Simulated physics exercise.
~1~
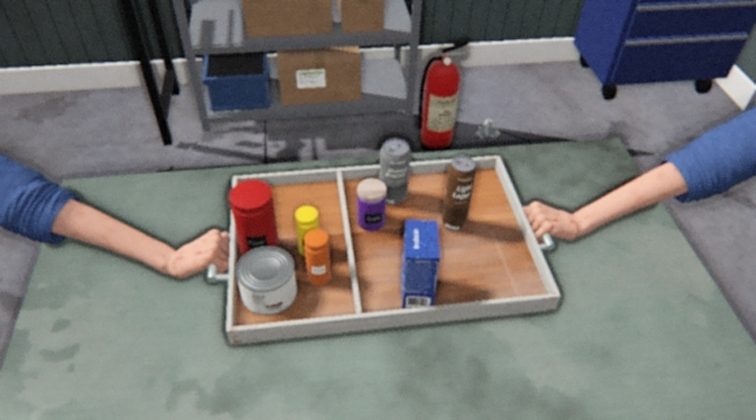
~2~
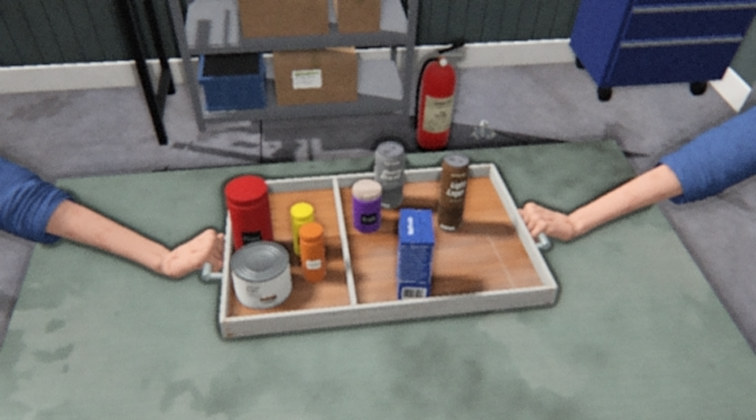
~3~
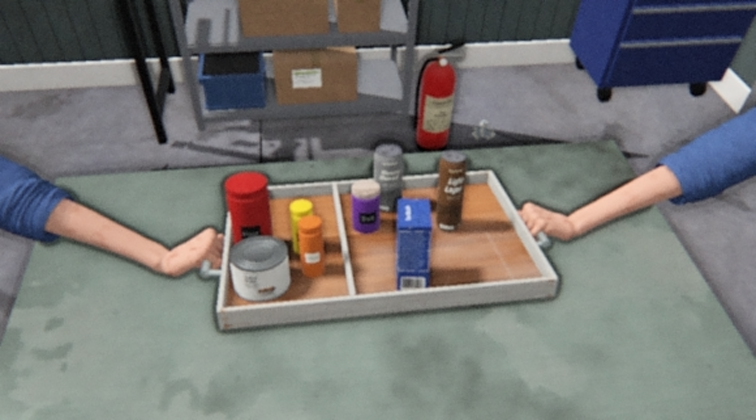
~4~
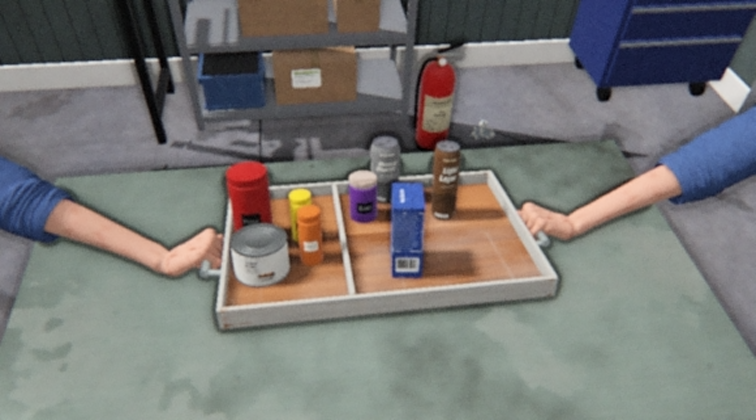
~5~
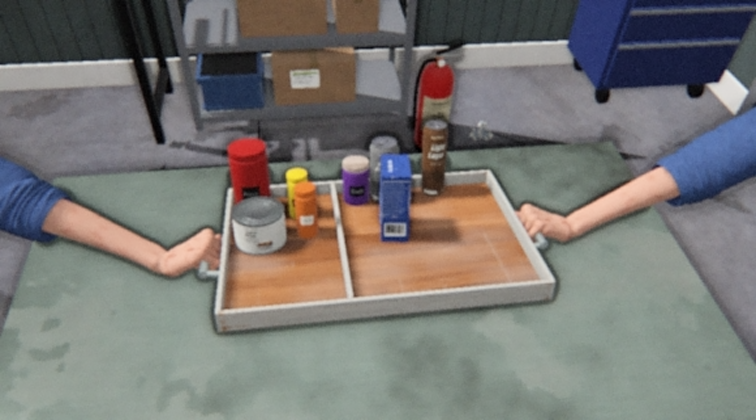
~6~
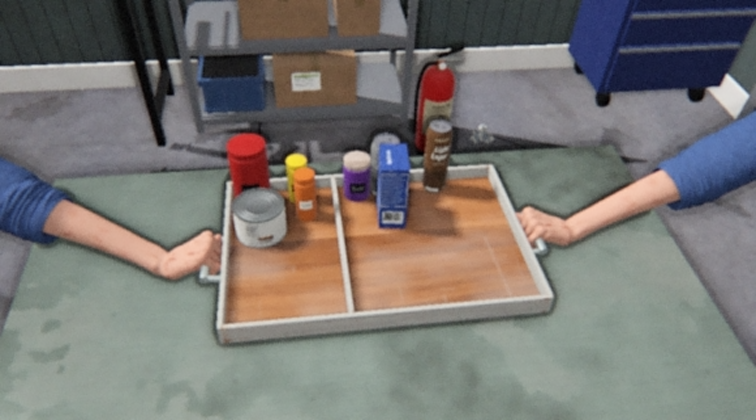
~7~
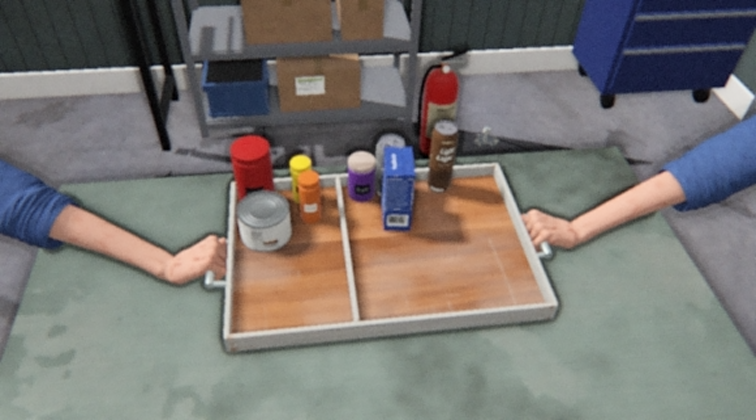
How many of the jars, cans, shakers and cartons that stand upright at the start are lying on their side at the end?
None of them are lying on their side, as the tilt makes things slide toward the far edge without toppling any.
